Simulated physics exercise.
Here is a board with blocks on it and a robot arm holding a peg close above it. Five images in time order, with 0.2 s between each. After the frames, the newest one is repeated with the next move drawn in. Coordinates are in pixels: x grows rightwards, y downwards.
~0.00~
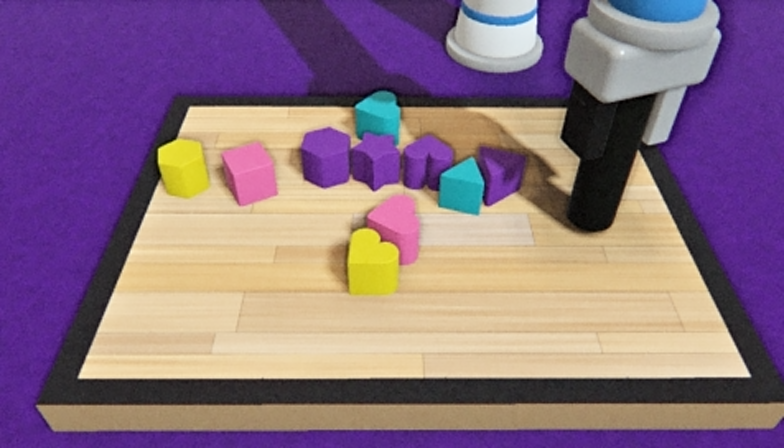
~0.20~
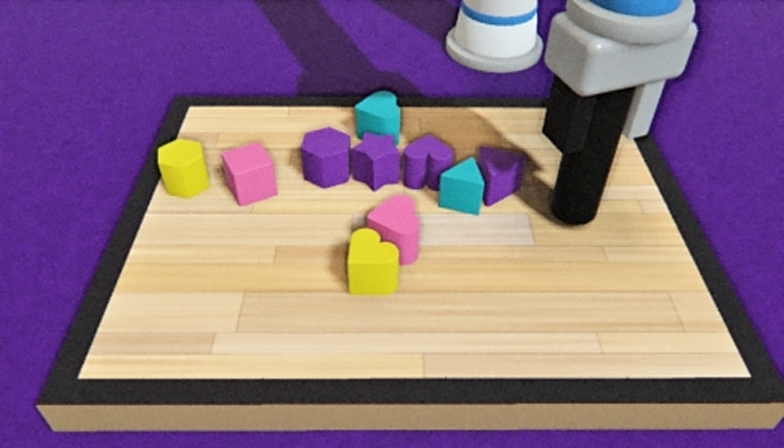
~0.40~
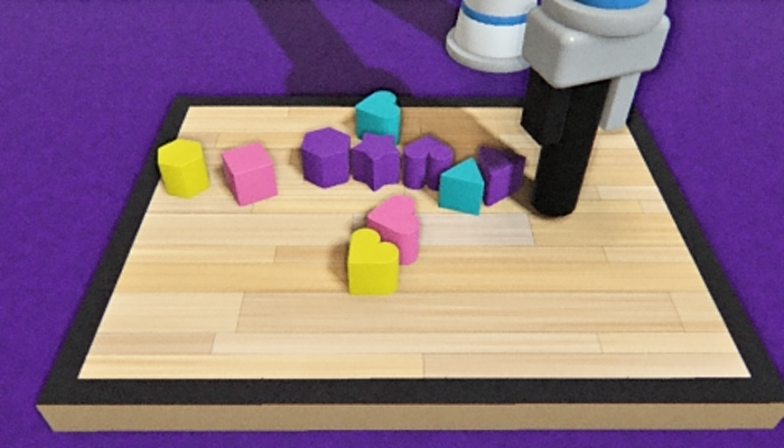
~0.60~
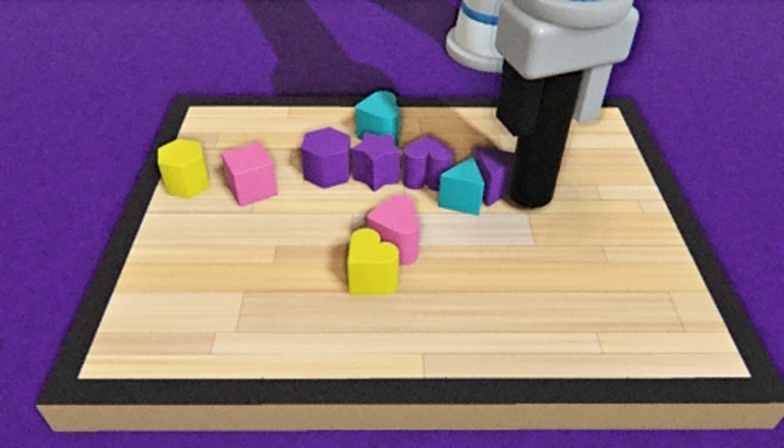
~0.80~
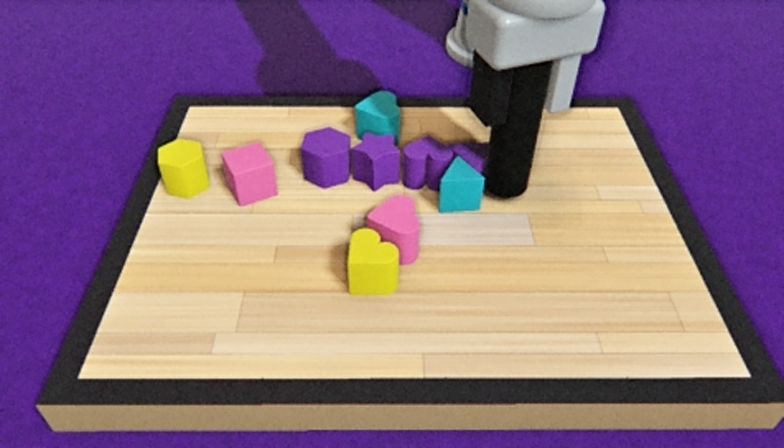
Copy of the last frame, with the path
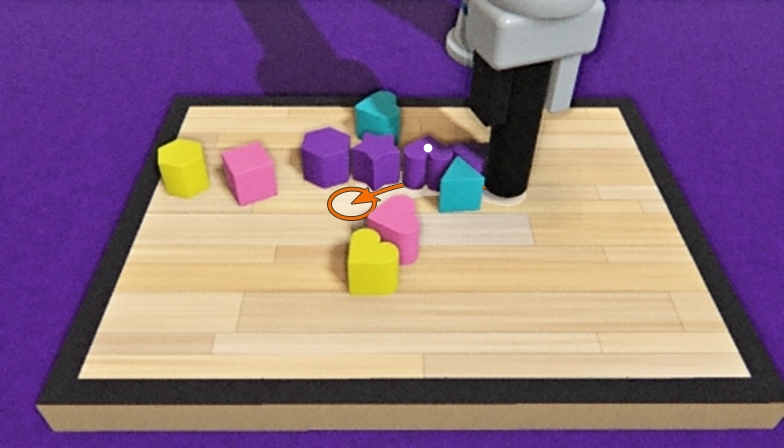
A robot arm moved its black peg leftward across the wooden board and nudged the purple triangular block left, toward the purple heart, while most of the other colourful blocks stayed still.
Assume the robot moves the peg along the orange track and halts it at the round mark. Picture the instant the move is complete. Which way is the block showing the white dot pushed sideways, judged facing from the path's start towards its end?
It moves over to the left.
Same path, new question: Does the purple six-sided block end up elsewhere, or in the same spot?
By the time the path is finished, it has moved at least a centimetre.
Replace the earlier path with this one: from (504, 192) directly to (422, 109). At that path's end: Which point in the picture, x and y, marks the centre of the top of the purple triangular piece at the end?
Near (434, 126).
Drawn move, from (504, 192) over (451, 182) and (399, 186) to (352, 203); the dot is on the purple heart-shaped block.
On the path given first. One third of the way, peg (451, 174); purple six-sided block (320, 140); purple star (367, 146), turned 35° clockwise; purple heart-shaped block (407, 152); turquoise triangular piece (452, 174), turned 30° anticlockwise; purple triangular piece (430, 130).
Two thirds of the way, peg (399, 178); purple six-sided block (310, 138), turned 15° anticlockwise; purple star (352, 144), turned 60° clockwise; purple heart-shaped block (365, 168); turquoise triangular piece (449, 175), turned 45° anticlockwise; purple triangular piece (419, 128), turned 50° clockwise.
At the end, peg (352, 196); yellow six-sided block still; purple six-sided block (302, 135), turned 15° anticlockwise; purple star (341, 146), turned 80° clockwise; purple heart-shaped block (315, 188); turquoise triangular piece (449, 175), turned 45° anticlockwise; purple triangular piece (419, 128), turned 50° clockwise.
